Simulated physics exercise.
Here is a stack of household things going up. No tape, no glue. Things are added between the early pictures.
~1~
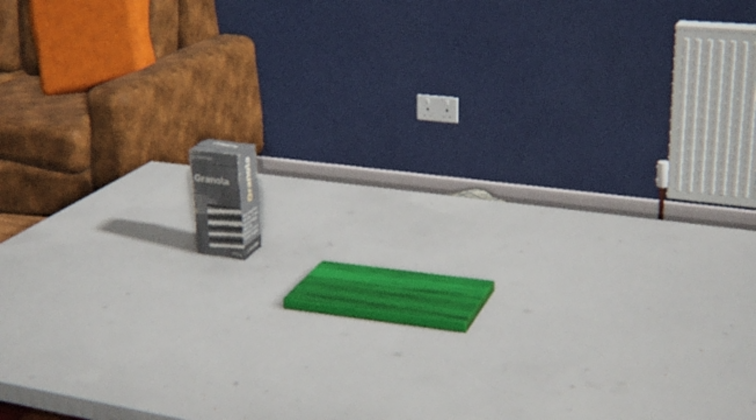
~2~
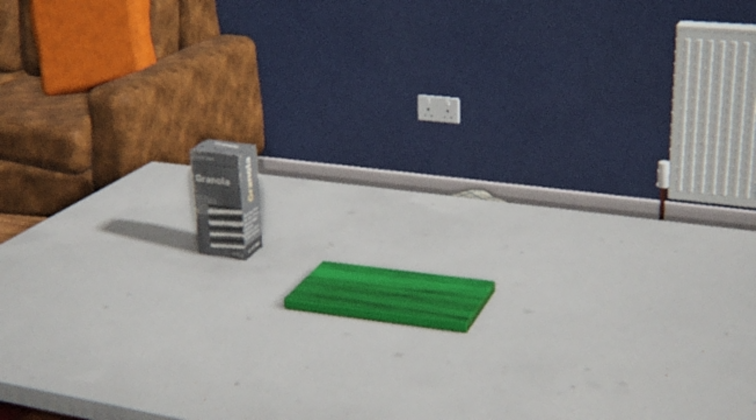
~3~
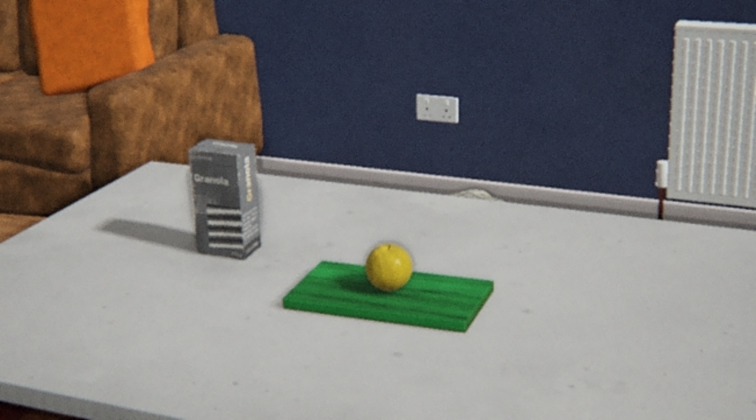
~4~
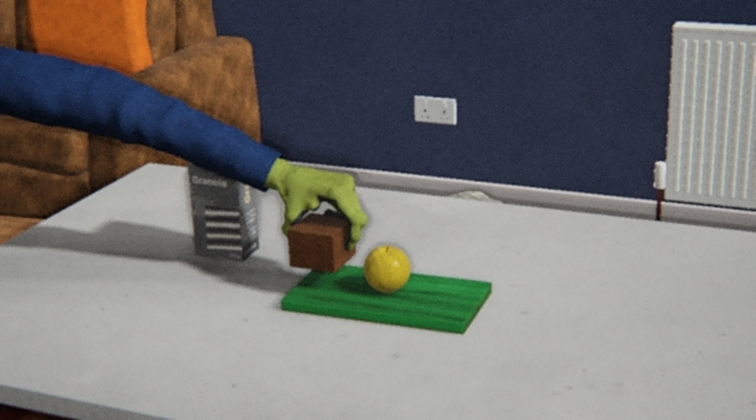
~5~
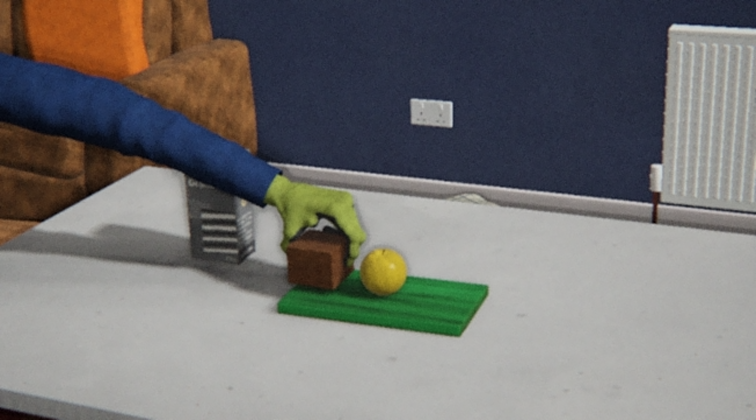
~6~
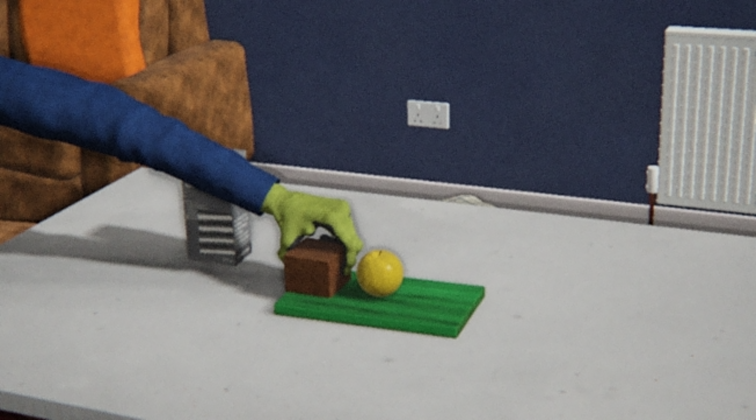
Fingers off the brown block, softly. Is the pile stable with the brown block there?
As it turns out, it holds.
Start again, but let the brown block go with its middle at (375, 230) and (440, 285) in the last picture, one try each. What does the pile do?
In the first case it gives way; in the second case it stays up.
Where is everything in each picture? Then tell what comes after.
In the first picture, the last thing is not in view yet.
In the second picture, the last thing is not in view yet; green board (391, 295).
In the third picture, the last thing is not in view yet; grey carton (226, 199).
The fourth picture shows on its way; brown block (322, 242); yellow apple (387, 269).
The fifth picture shows on its way; brown block (321, 259); green board (384, 299).
The sixth picture shows in place under the hand; brown block (318, 267); grey carton (216, 205).
Then, 0.20 s on from there, no change.
Then, 0.40 s on from there, brown block resting near (318, 267).
In the end, all 4 unmoved. At the end, from the last picture's camera, brown block near (318, 267). The pile keeps its balance.
